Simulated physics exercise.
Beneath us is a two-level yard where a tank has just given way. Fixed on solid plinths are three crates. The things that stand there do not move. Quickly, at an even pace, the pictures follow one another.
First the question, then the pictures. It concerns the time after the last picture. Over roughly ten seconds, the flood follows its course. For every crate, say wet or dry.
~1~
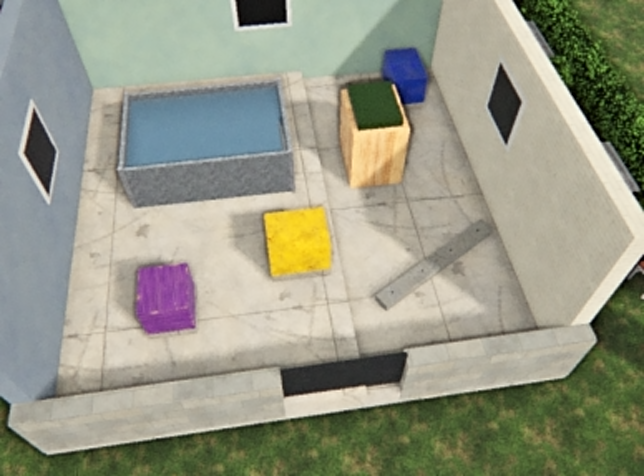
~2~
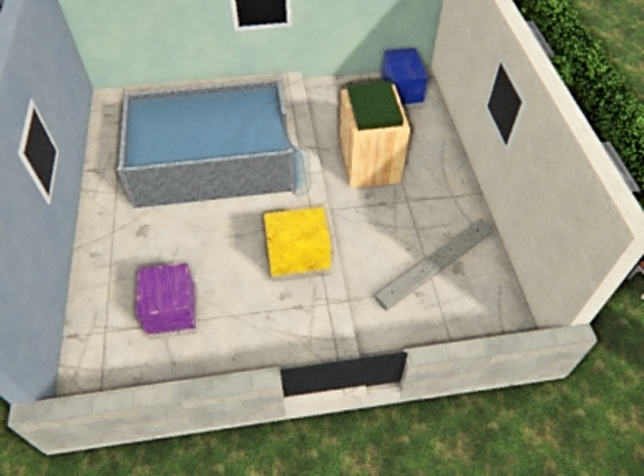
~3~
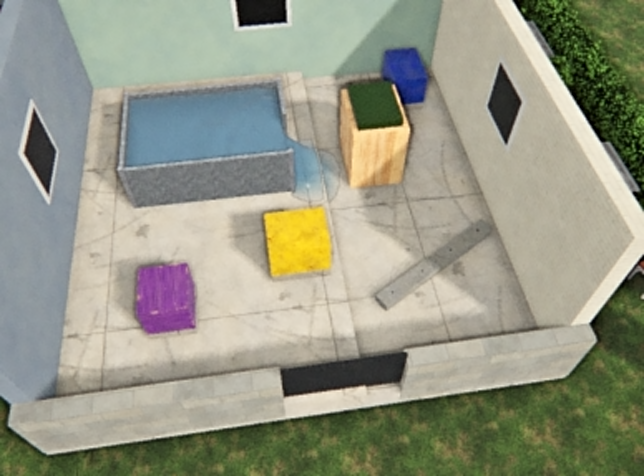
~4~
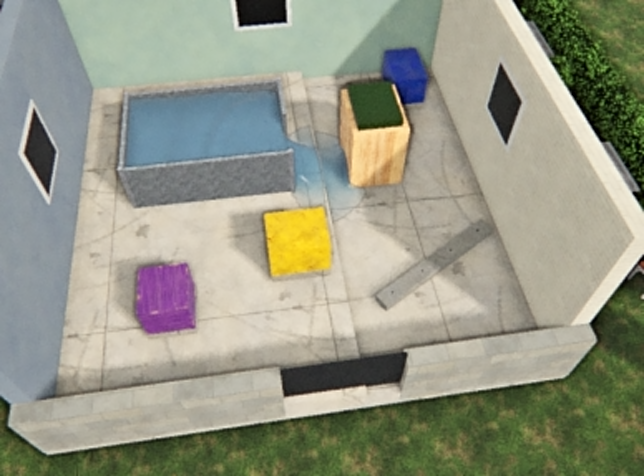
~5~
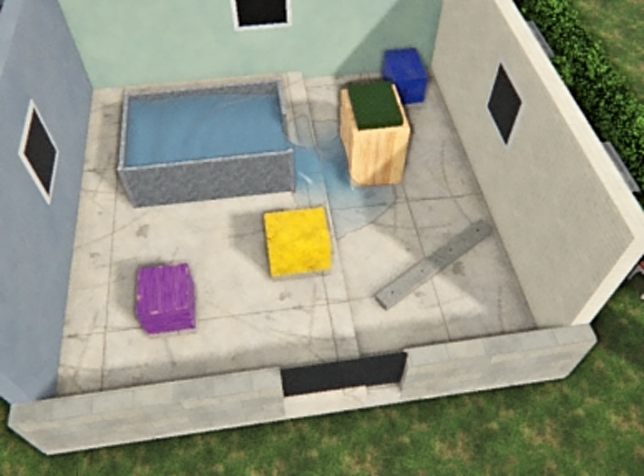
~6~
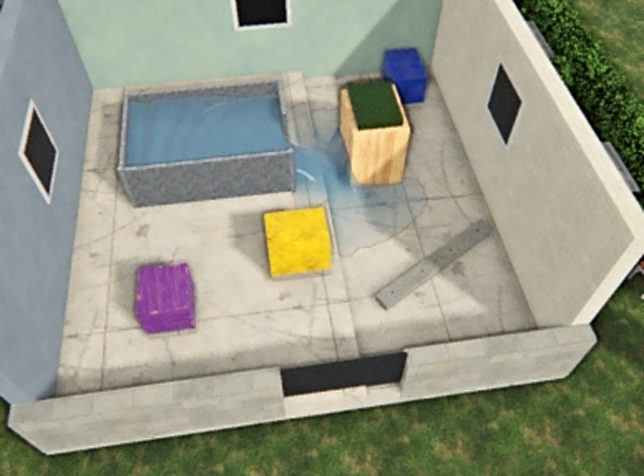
Purple crate - dry; yellow crate - dry; blue crate - wet.
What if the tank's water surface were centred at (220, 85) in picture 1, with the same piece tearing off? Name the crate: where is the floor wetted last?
That would be the crate marked purple.
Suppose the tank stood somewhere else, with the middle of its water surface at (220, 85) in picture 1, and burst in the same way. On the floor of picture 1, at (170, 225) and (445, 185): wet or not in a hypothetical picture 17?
Untouched, then submerged.
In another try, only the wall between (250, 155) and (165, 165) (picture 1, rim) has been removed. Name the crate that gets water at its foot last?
That would be the blue one.
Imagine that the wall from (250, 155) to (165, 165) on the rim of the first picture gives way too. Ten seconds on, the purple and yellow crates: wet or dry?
Purple ends up wet, yellow ends up wet.
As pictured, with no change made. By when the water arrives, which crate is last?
Go for the purple-painted one.
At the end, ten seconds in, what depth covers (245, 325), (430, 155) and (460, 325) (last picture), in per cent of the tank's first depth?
The depth comes out near 2, 18 and 20 per cent.
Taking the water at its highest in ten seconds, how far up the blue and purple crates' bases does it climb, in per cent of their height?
About 180 % and 0 %.
A moment on, water covers 25 % of the floor; the purple crate not reached, the yellow crate water round its plinth, the blue crate water round its plinth.
Next, water covers 40 % of the floor; the purple crate not reached, the yellow crate water round its plinth, the blue crate water round its plinth.
Then, water covers 50 % of the floor; the purple crate not reached, the yellow crate water round its plinth, the blue crate water round its plinth.
Later, water covers 50 % of the floor; the purple crate not reached, the yellow crate water round its plinth, the blue crate water round its plinth.
In the end, water covers 50 % of the floor; the purple crate stayed above the water, the yellow crate stayed above the water, the blue crate was topped.
